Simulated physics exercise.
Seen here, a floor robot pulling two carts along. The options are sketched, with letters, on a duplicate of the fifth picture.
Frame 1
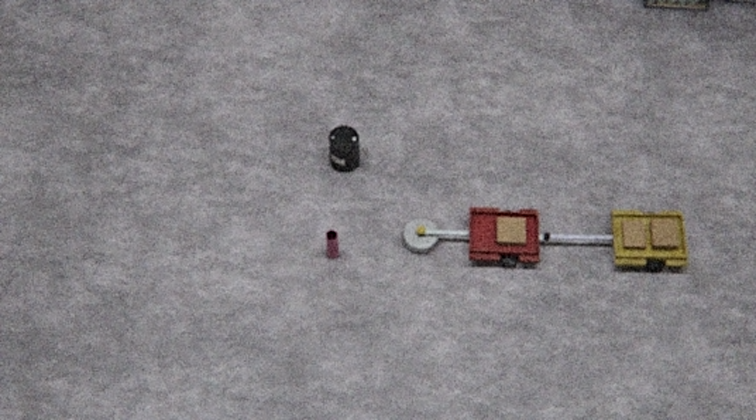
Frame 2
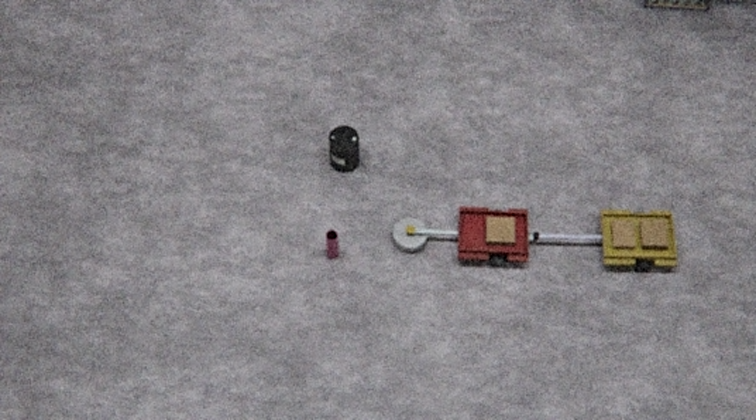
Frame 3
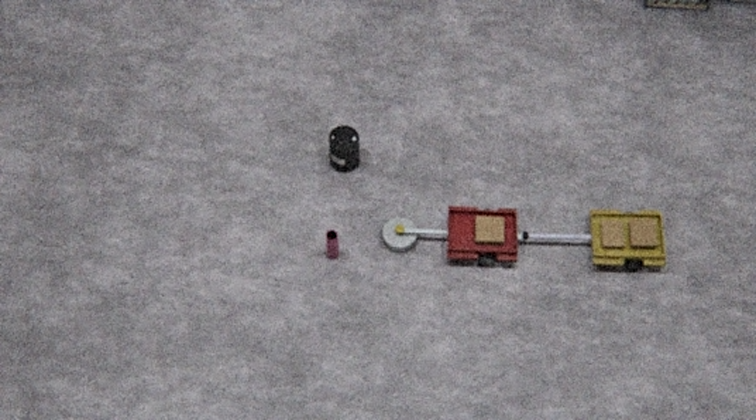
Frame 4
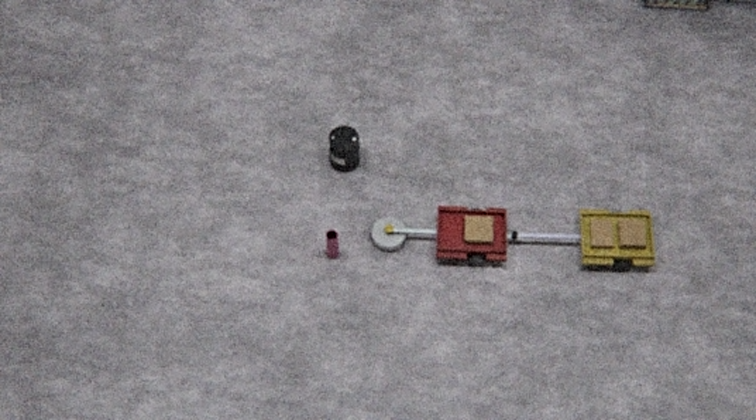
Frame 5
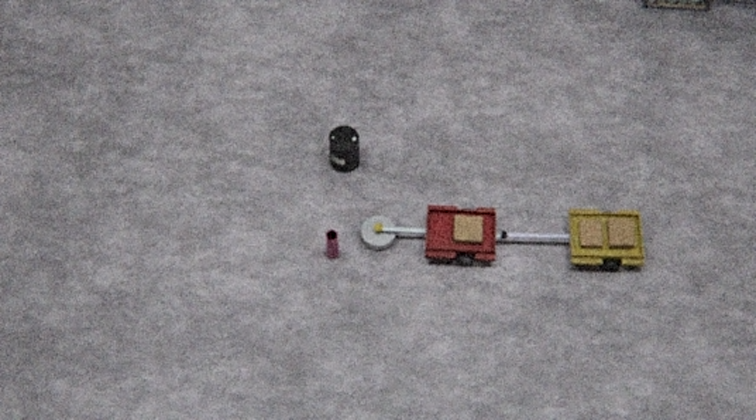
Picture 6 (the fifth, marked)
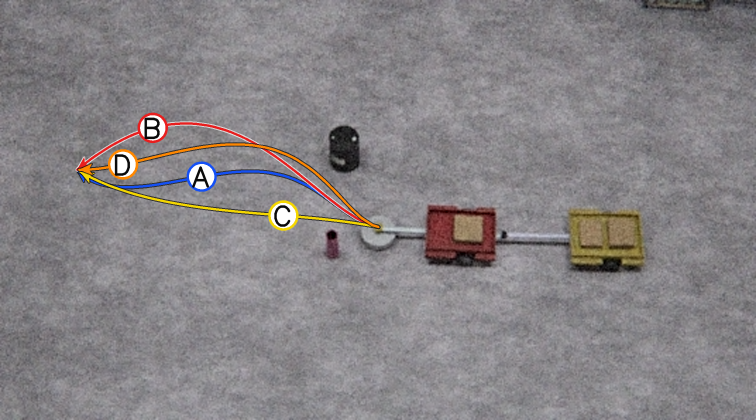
A small round white robot pulled a red cart and a yellow cart slowly to the left in a straight line across a grey floor, drawing nearer to a small pink post below a black drum.
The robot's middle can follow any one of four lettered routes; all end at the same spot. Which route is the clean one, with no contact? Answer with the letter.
It should follow A.
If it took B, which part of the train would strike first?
The red cart.
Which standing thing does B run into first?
First the black drum.
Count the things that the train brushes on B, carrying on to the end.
In all, one.
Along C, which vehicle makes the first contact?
It is the red cart.
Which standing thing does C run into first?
The pink post.
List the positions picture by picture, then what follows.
Robot (421, 234); red cart (504, 234); yellow cart (649, 237), in the first frame.
Robot (410, 234); red cart (493, 233); yellow cart (638, 237); pink post (333, 254), in the second frame.
Robot (400, 233); red cart (482, 233); yellow cart (627, 237); pink post (333, 254), in the third frame.
Robot (389, 233); red cart (472, 232); yellow cart (617, 236); pink post (333, 254), in the fourth frame.
Robot (379, 232); red cart (461, 232); yellow cart (606, 236); pink post (333, 254); black drum (345, 160), in the fifth frame.
On the marked copy, A from (379, 227) via (233, 172) to (77, 170); B from (379, 227) via (241, 136) to (77, 170); C from (379, 227) via (226, 211) to (80, 172); D from (379, 227) via (246, 145) to (79, 170).
Taking A. A third of the way, robot (281, 180), last cart (494, 231).
Two thirds of the way, robot (170, 188), last cart (387, 207).
When it is over, robot (79, 175), last cart (294, 194); nothing has been touched.
As for the rest, B meets the black drum; C meets the pink post; D meets the black drum.
